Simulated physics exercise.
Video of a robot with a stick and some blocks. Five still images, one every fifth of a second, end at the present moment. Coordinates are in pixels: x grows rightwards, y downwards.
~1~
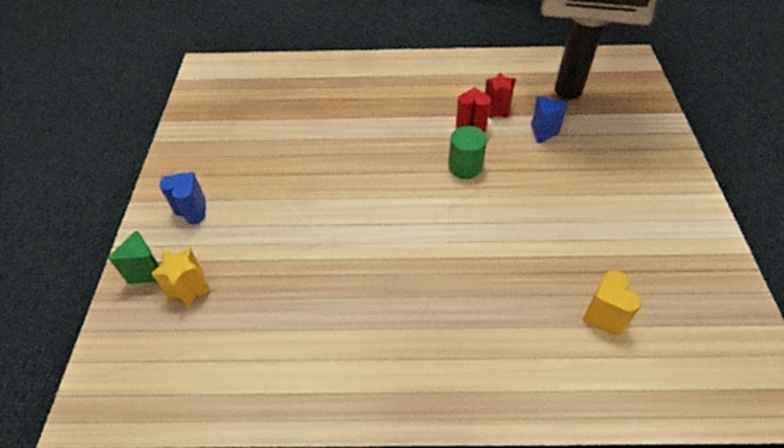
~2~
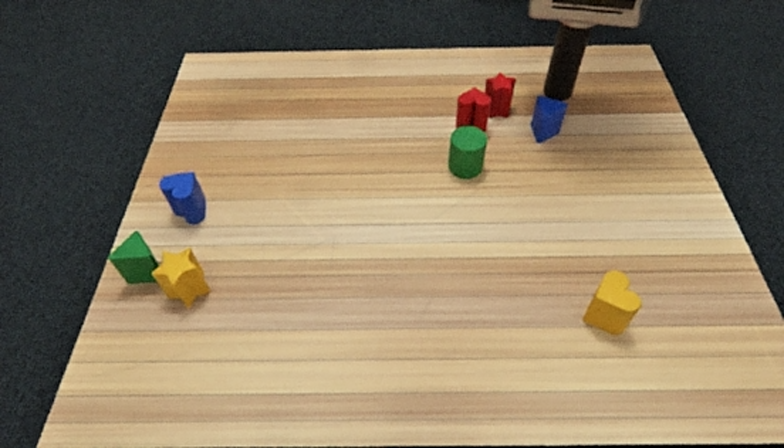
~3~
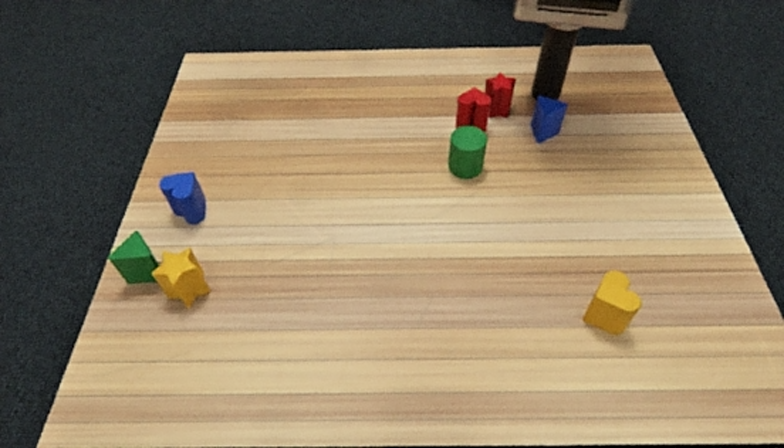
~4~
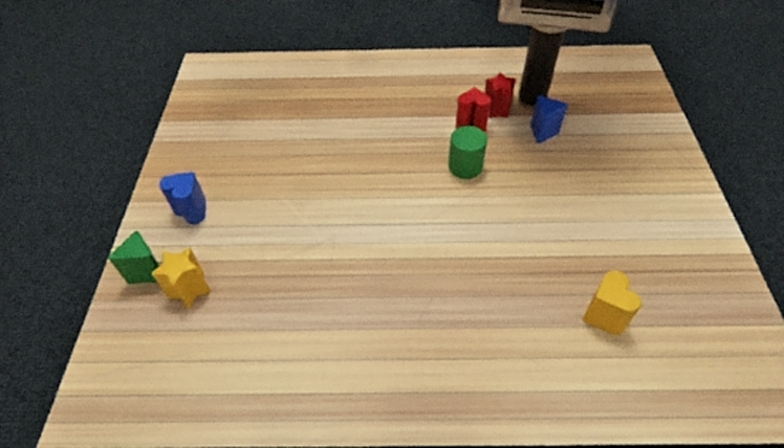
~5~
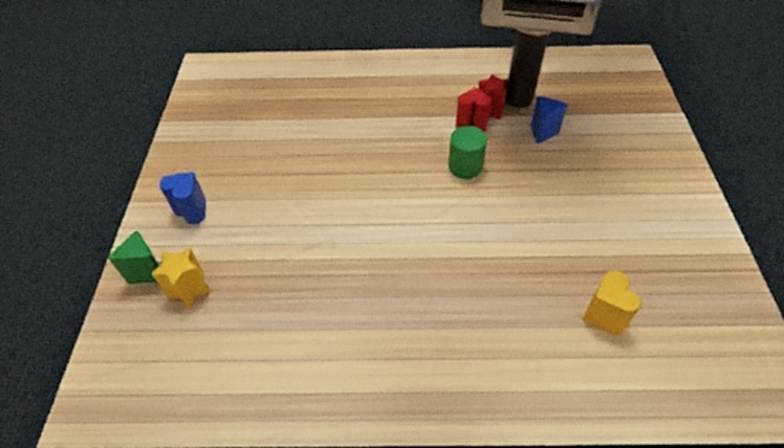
A robot arm with a dark stick moved left along the far side of a wooden board, passing behind a blue block, then nudged a red star block slightly left while the other blocks stayed still.
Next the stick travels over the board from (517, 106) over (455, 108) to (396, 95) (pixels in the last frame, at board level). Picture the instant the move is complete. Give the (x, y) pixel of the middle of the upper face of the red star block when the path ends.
Most likely (425, 91).
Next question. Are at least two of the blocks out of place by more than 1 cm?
The answer is yes.
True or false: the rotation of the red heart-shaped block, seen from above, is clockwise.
The claim does not hold.
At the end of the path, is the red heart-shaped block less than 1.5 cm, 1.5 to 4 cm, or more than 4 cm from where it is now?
Distance: 1.5 to 4 cm.
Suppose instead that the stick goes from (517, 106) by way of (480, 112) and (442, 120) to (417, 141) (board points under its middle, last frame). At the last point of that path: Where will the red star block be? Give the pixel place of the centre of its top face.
By then it is at (391, 110).
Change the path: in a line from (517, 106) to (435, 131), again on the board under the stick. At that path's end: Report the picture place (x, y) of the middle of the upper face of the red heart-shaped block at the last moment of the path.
It is at (425, 123).
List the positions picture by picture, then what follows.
In the first picture, stick's lower end (568, 90); red heart-shaped block (475, 97); red star block (502, 81); blue triangle (550, 105).
In the second picture, stick (557, 92); blocks still.
In the third picture, stick (546, 94); blocks still.
In the fourth picture, stick (533, 96); blocks still.
In the fifth picture, stick (519, 99); red heart-shaped block (475, 97); red star block (495, 83); blue triangle (550, 105).
What follows on the original path. One third of the way, stick (476, 101); red heart-shaped block (457, 106), turned 30° anticlockwise; red star block (457, 88), turned 45° anticlockwise.
Two thirds of the way, stick (435, 97); red heart-shaped block (453, 107), turned 50° anticlockwise; red star block (426, 91), turned 80° anticlockwise.
At the end, stick (396, 87); red heart-shaped block (453, 107), turned 50° anticlockwise; red star block (425, 91), turned 95° anticlockwise; blue triangle still.
